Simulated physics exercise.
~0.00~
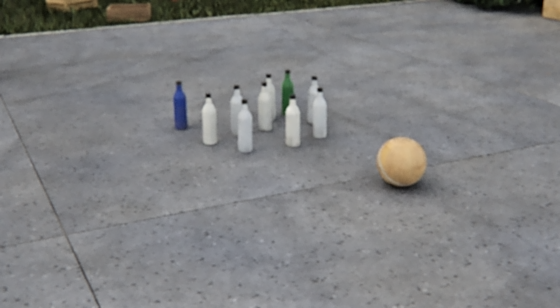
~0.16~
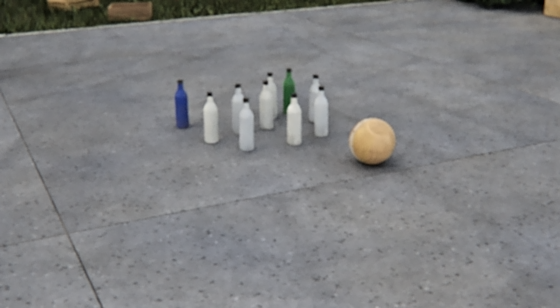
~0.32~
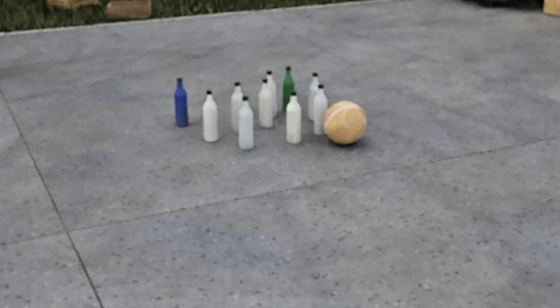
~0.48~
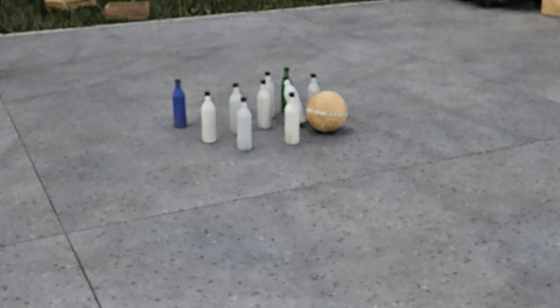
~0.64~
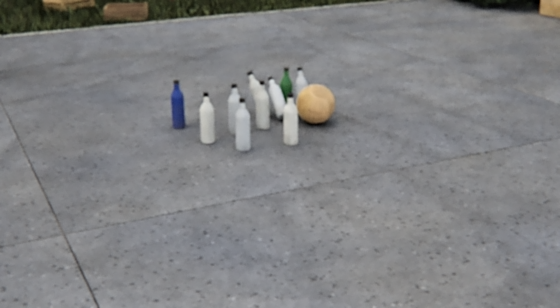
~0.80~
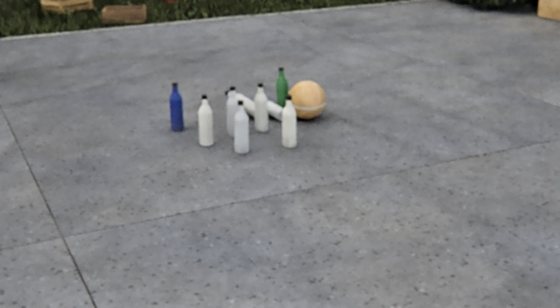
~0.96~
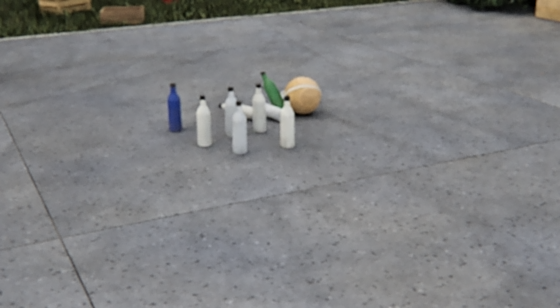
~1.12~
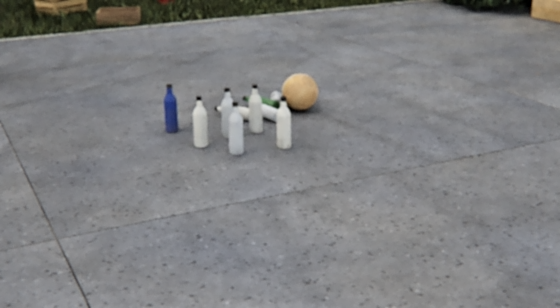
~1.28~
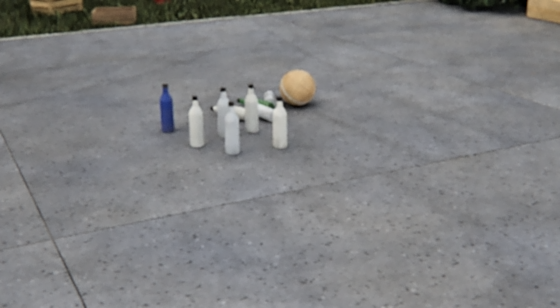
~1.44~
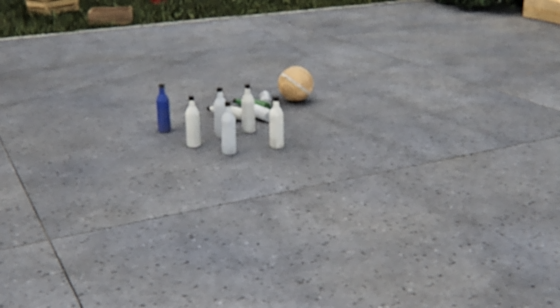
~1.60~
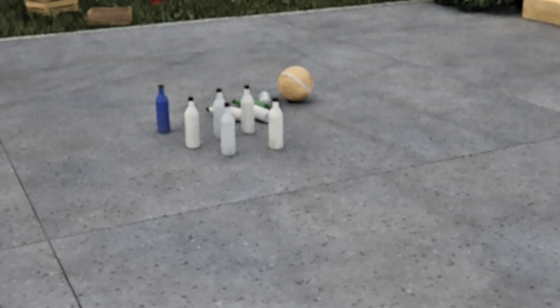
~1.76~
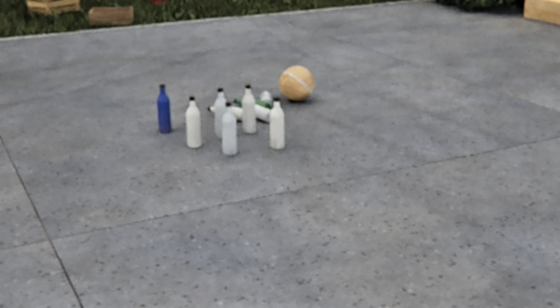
The video shows a wooden ball rolling leftward across grey paving into the right side of a group of capped bottles, toppling several white ones and then the green one, and coming to rest behind them while the blue bottle and several white bottles remain standing.
